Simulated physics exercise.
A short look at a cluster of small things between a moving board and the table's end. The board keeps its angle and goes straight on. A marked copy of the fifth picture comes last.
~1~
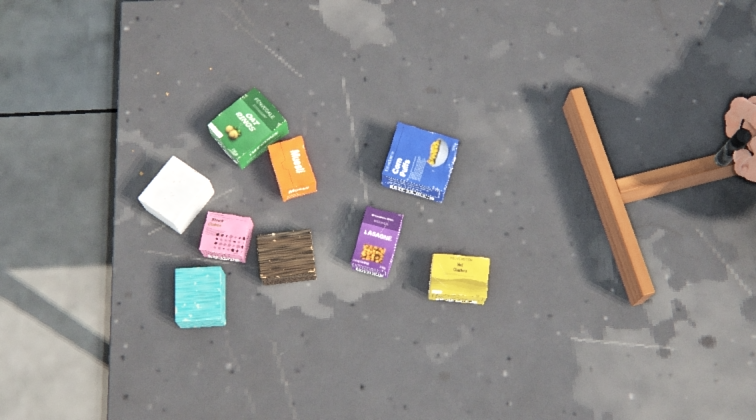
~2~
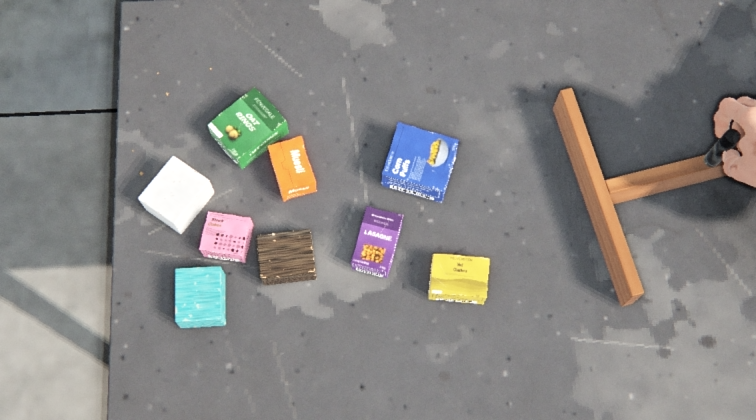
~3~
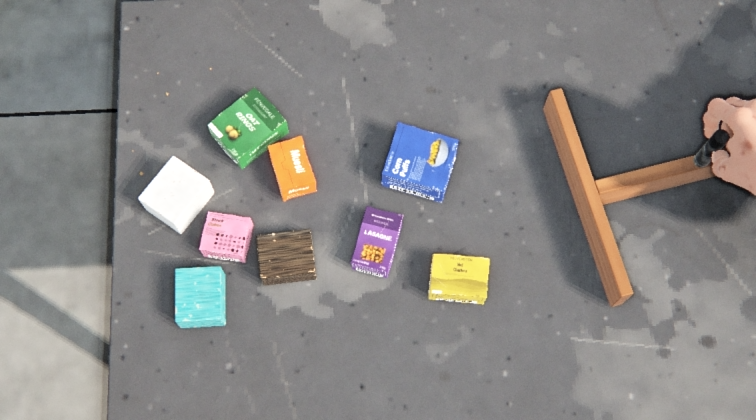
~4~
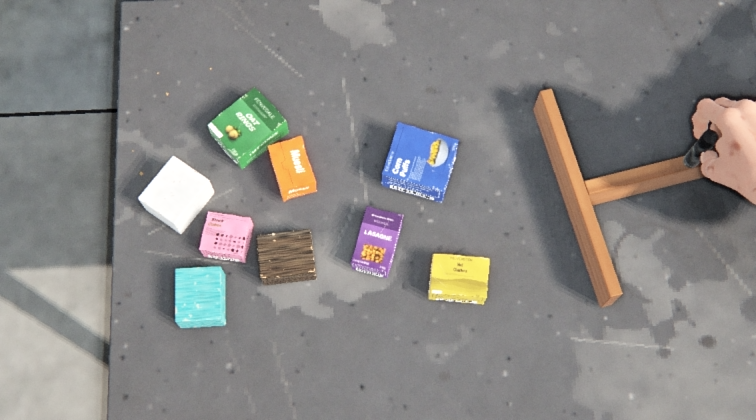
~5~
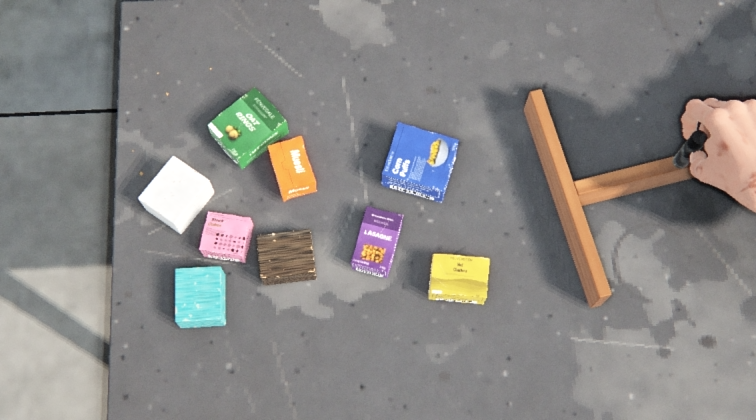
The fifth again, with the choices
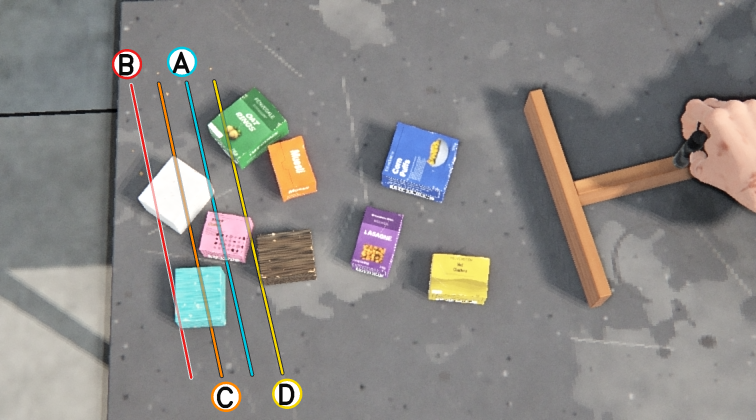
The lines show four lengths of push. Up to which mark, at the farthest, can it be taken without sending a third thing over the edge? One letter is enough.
No third one falls up to A.
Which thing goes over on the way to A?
The white block goes over.
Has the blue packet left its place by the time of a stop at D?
By then, yes.
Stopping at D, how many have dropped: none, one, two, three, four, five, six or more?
In all, one.
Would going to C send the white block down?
Yes.
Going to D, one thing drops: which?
The white block.
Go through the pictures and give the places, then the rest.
The first picture shows orange packet (292, 169); white block (178, 195); pink packet (227, 237).
The second picture shows board (601, 188); green box (248, 128).
The third picture shows board (591, 189); blue packet (419, 164).
The fourth picture shows board (580, 189); purple packet (377, 243).
The fifth picture shows board (570, 190); orange packet (292, 169); white block (178, 195); pink packet (227, 237).
On the marked copy, A at (218, 221); B at (160, 224); C at (189, 223); D at (247, 220).
With A. Early on, board (444, 195); yellow packet (430, 290); blue packet (390, 178).
Further on, board (318, 201); white block (167, 197); pink packet (209, 237).
At the end, board (217, 206); white block over the edge; pink packet (112, 244); one fallen.
As for the rest, B drops six; C drops three; D is within the limit but short.
